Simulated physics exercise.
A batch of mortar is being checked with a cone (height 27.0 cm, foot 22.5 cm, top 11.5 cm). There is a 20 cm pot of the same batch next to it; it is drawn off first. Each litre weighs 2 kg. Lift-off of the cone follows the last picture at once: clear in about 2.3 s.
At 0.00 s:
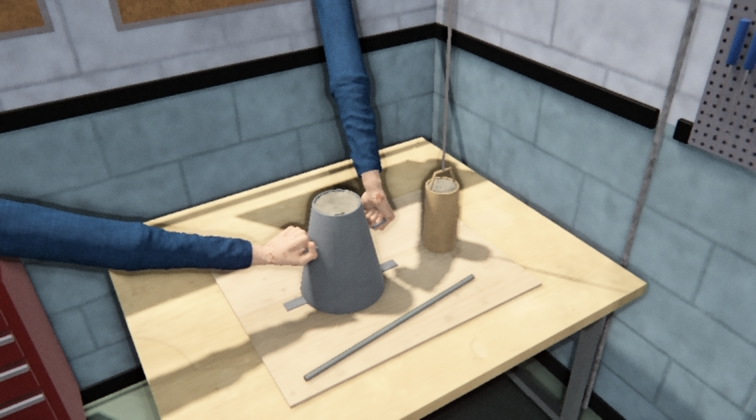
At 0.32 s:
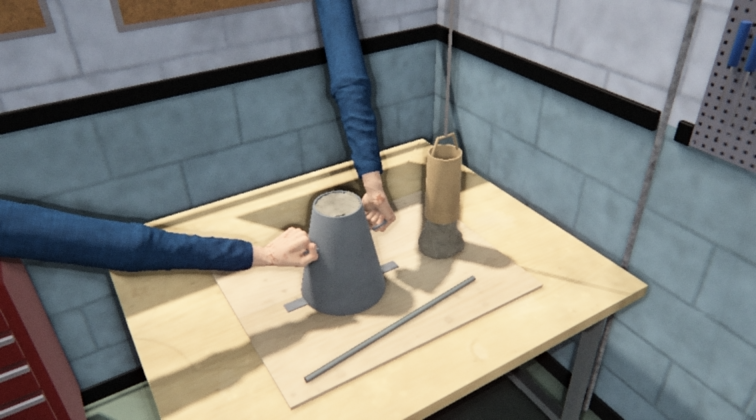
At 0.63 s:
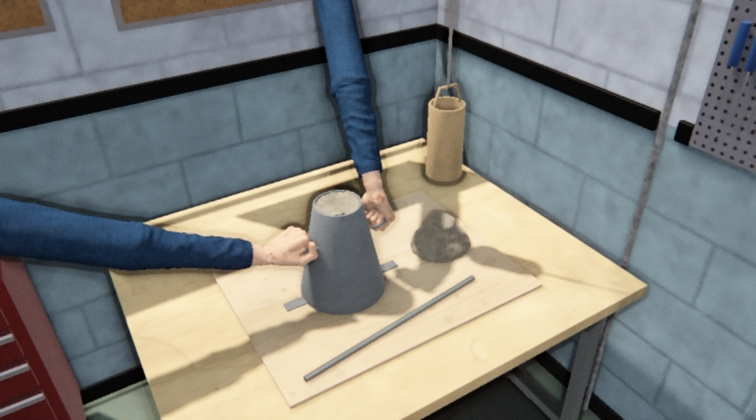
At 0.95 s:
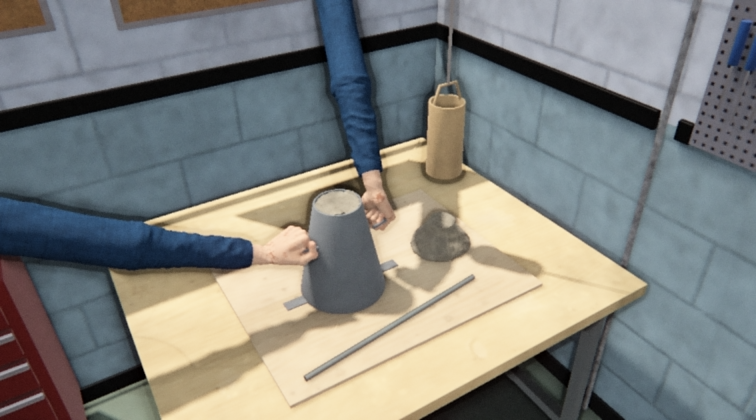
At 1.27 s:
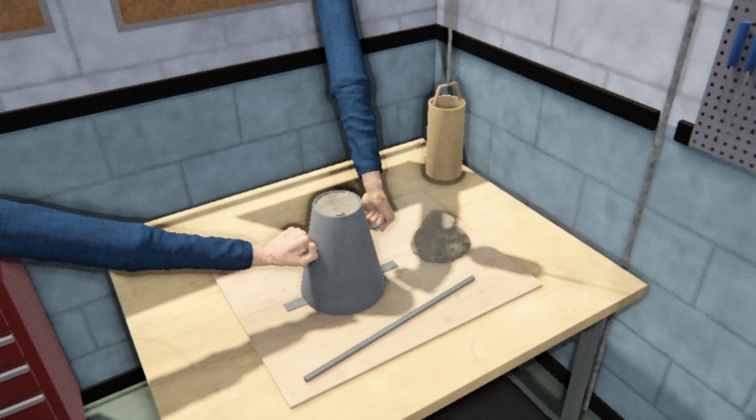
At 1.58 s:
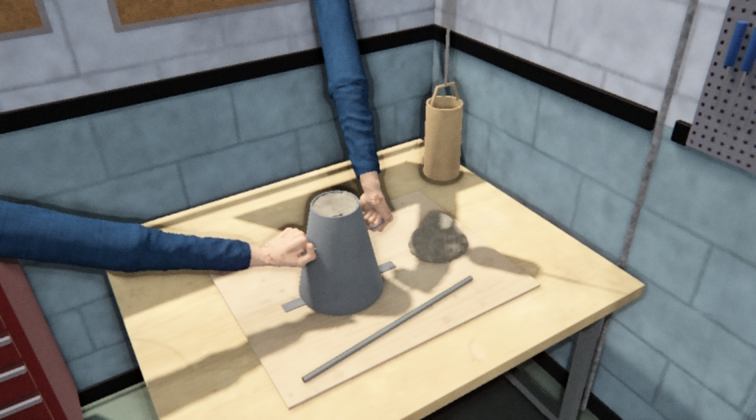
In a workshop corner, two blue-sleeved hands stay on a grey cone on a wooden table while a tan pot on a cord rises beside it, uncovering a low grey heap, then hangs nearly still above the tabletop.
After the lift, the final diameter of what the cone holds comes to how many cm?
Around 34 centimetres.
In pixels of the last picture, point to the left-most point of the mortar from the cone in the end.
That point lies close to (278, 291) in the last picture.
After 2.2 s, the cone is up 7.1 cm; the mortar has come down 9.9 cm to 17 cm and is 31 cm wide.
After 2.7 s, the cone is up 16 cm; the mortar has come down 14 cm to 13 cm and is 34 cm wide.
After 3.3 s, the cone is up 27 cm; the mortar has come down 14 cm to 13 cm and is 34 cm wide.
After 4.0 s, the cone is clear; the mortar has come down 14 cm to 13 cm and is 34 cm wide.
After 4.6 s, at rest, the cone is clear; the mortar has come down 14 cm to 13 cm and is 34 cm wide.
